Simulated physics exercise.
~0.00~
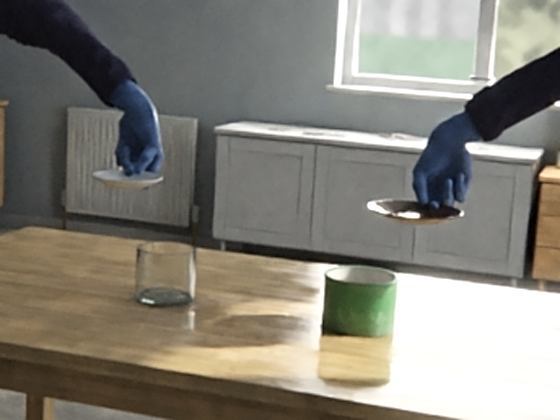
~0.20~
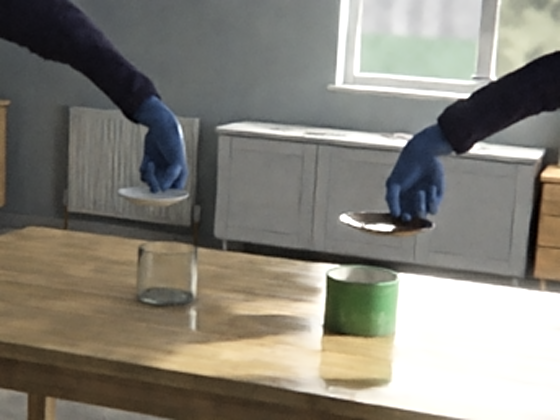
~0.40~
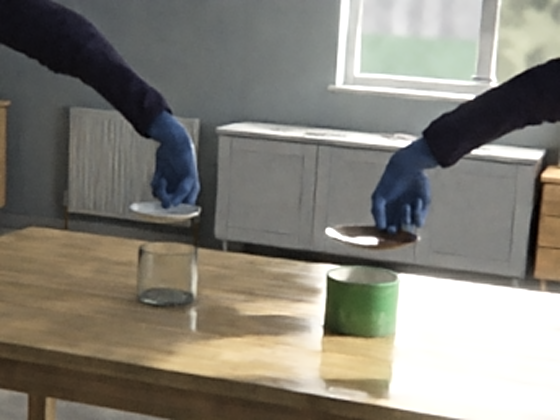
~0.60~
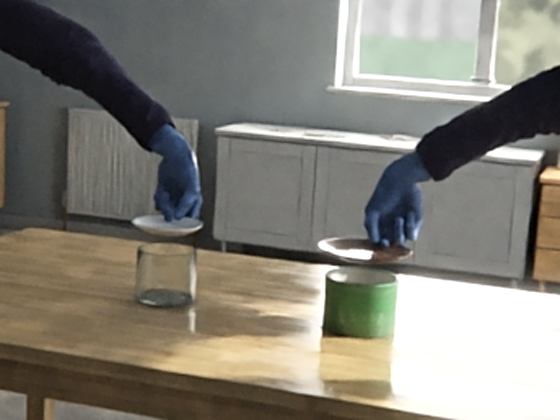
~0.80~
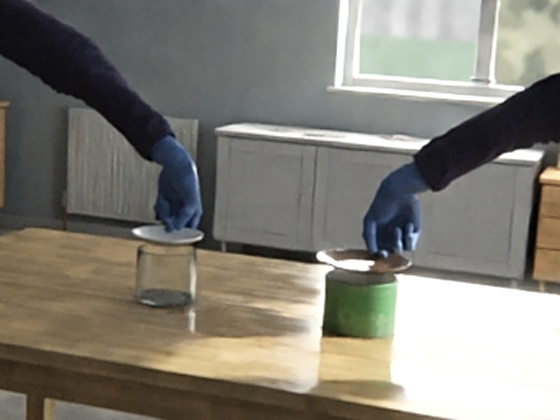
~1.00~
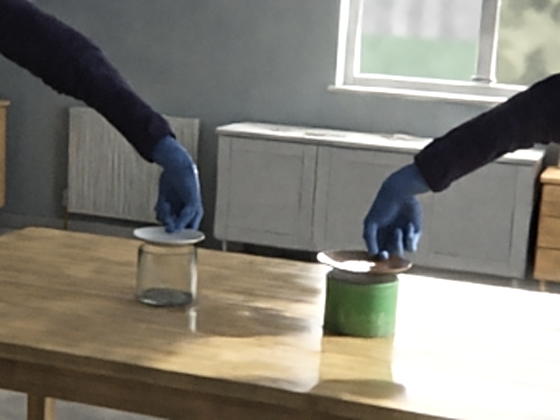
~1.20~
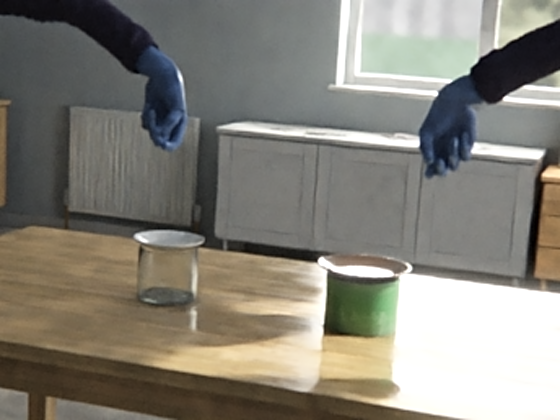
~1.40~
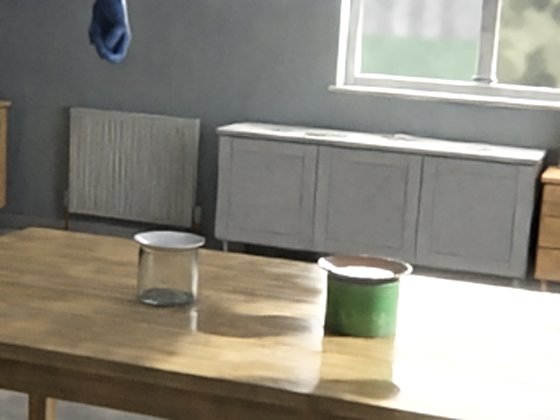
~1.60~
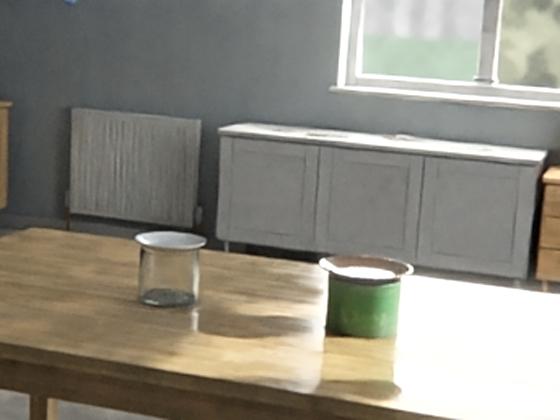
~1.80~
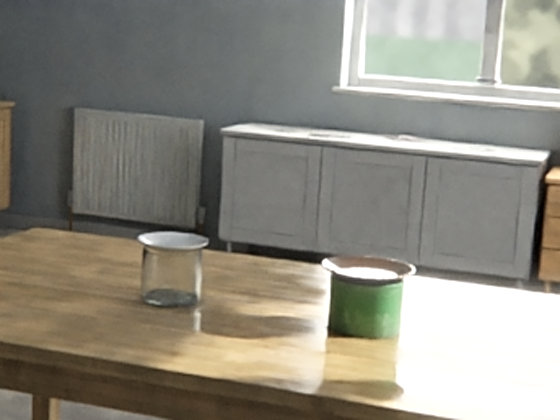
At the start, two blue-gloved hands hold a white plate and a brown saucer above a wooden table, where a clear glass stands on the left and a green pot on the right. The left hand carries the plate right and down toward the glass, while the right hand brings the saucer left and down toward the pot. Both dishes come to rest on the rims. The hands then let go, lift away and leave the view. At the end, the plate covers the glass and the saucer covers the pot, both staying in place as lids.
